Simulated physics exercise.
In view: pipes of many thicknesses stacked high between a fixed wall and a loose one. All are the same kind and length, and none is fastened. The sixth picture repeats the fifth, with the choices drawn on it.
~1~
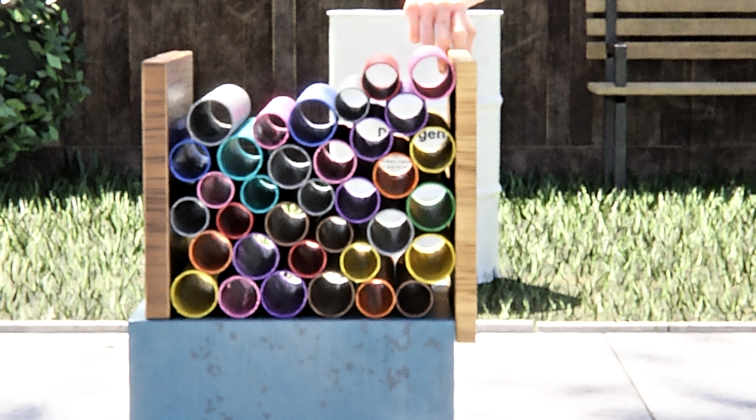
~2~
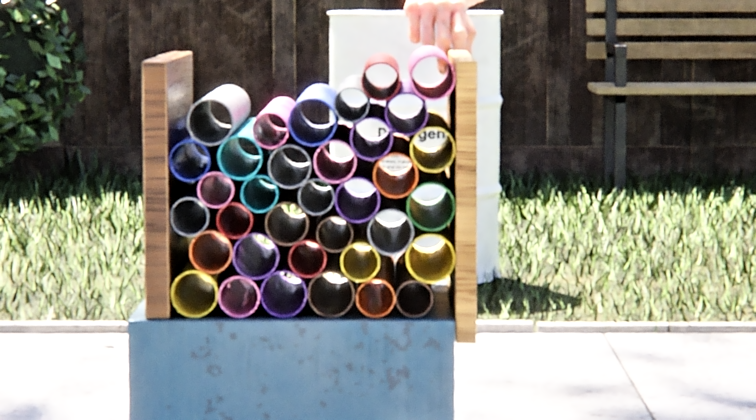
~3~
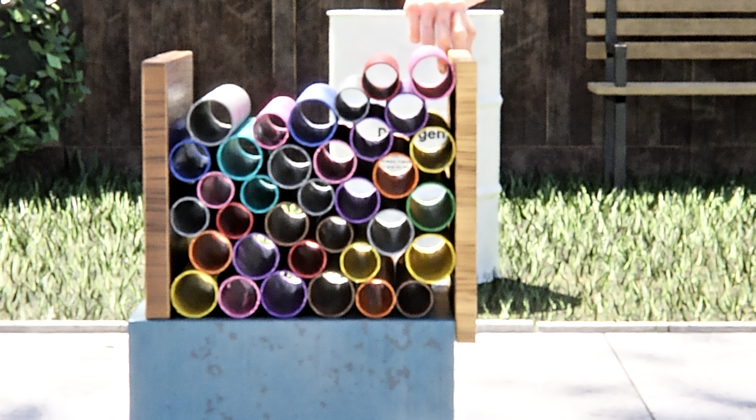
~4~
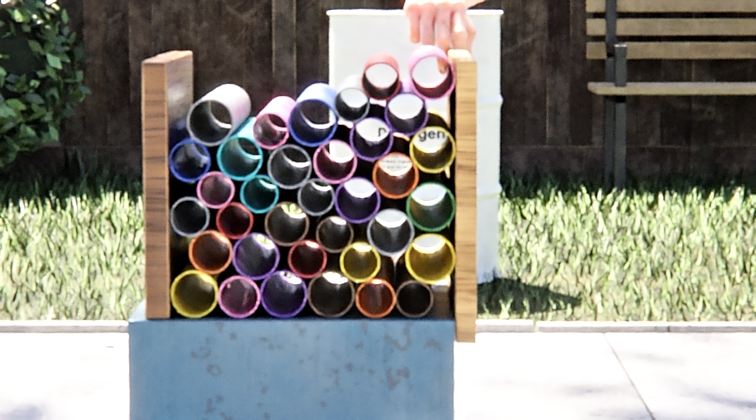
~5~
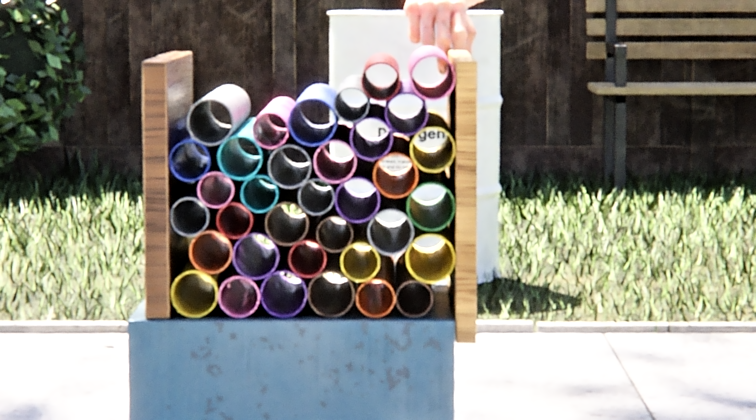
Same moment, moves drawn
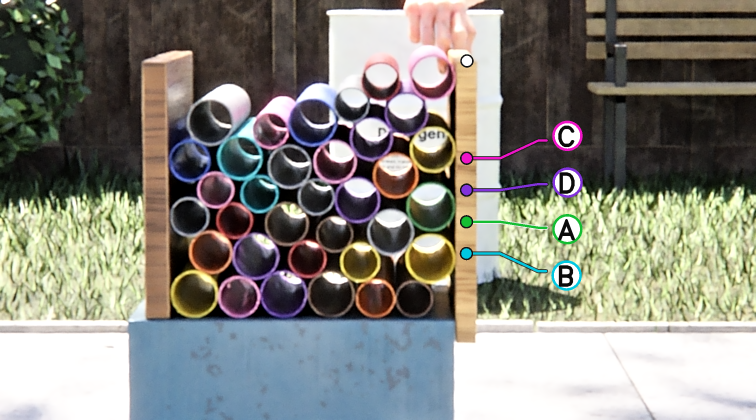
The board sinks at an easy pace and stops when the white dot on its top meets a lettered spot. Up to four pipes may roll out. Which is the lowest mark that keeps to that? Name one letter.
It can be let down to A.
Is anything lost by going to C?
Yes.
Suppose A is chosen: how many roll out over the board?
With A, four.
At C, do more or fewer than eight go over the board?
Fewer than eight.
On the marked copy, A at (466, 222); B at (466, 253); C at (466, 158); D at (466, 190); the white dot at (467, 61).
With A. Early on, top of the board (456, 133).
Further on, top of the board (456, 217).
At the end, top of the board (456, 221), four out over the board.
As for the rest, B more than four out over the board; C one out over the board; D four out over the board.
